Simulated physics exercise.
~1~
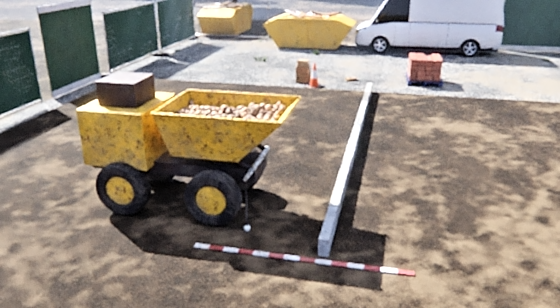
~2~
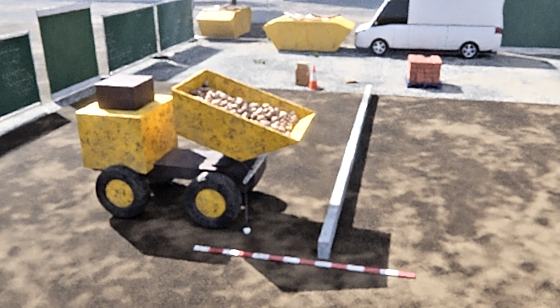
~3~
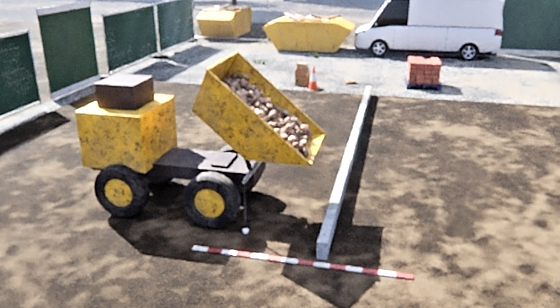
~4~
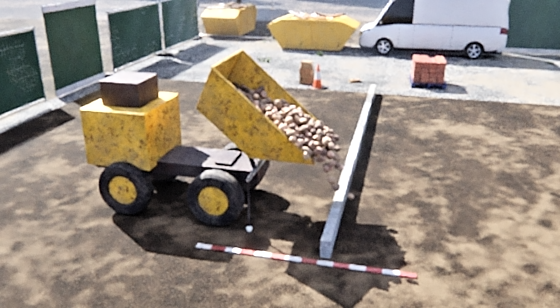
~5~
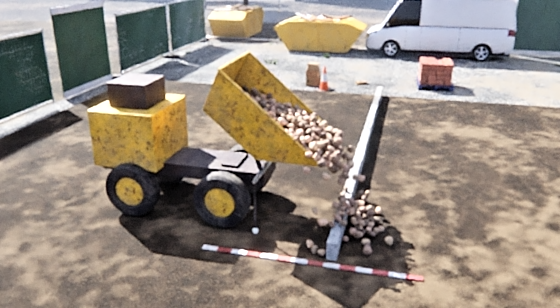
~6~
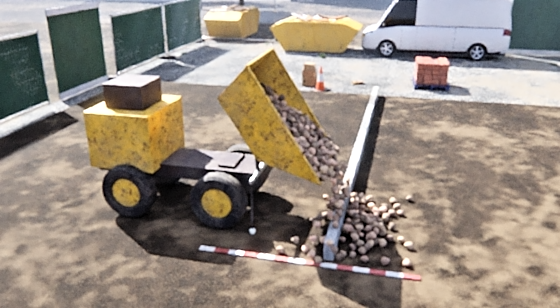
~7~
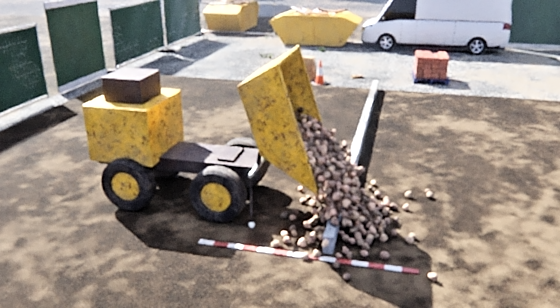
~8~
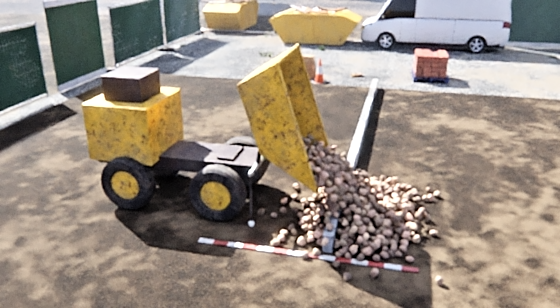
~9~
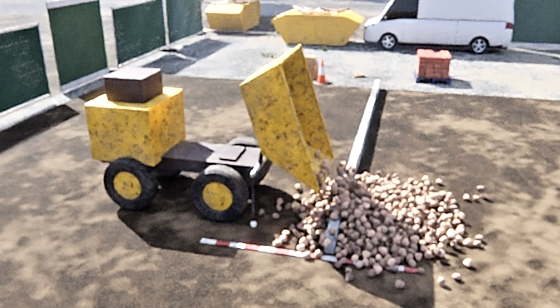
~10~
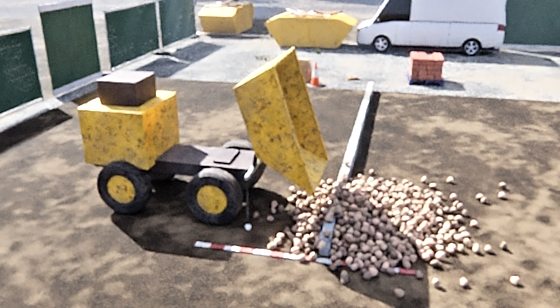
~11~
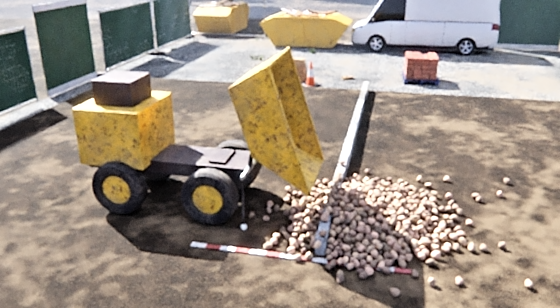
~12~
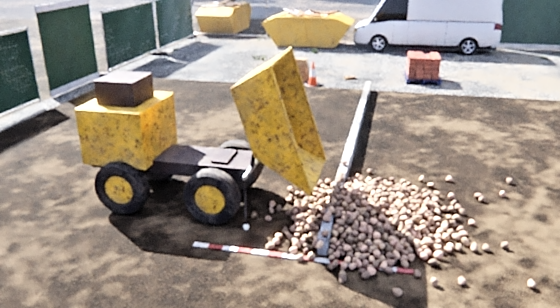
On a sunlit dirt yard, a small yellow dumper tipped its body forward, paused, then tilted steeply, pouring brown stones onto a low kerb until the body was empty and most of the heap lay spread beyond it, some on the near side.
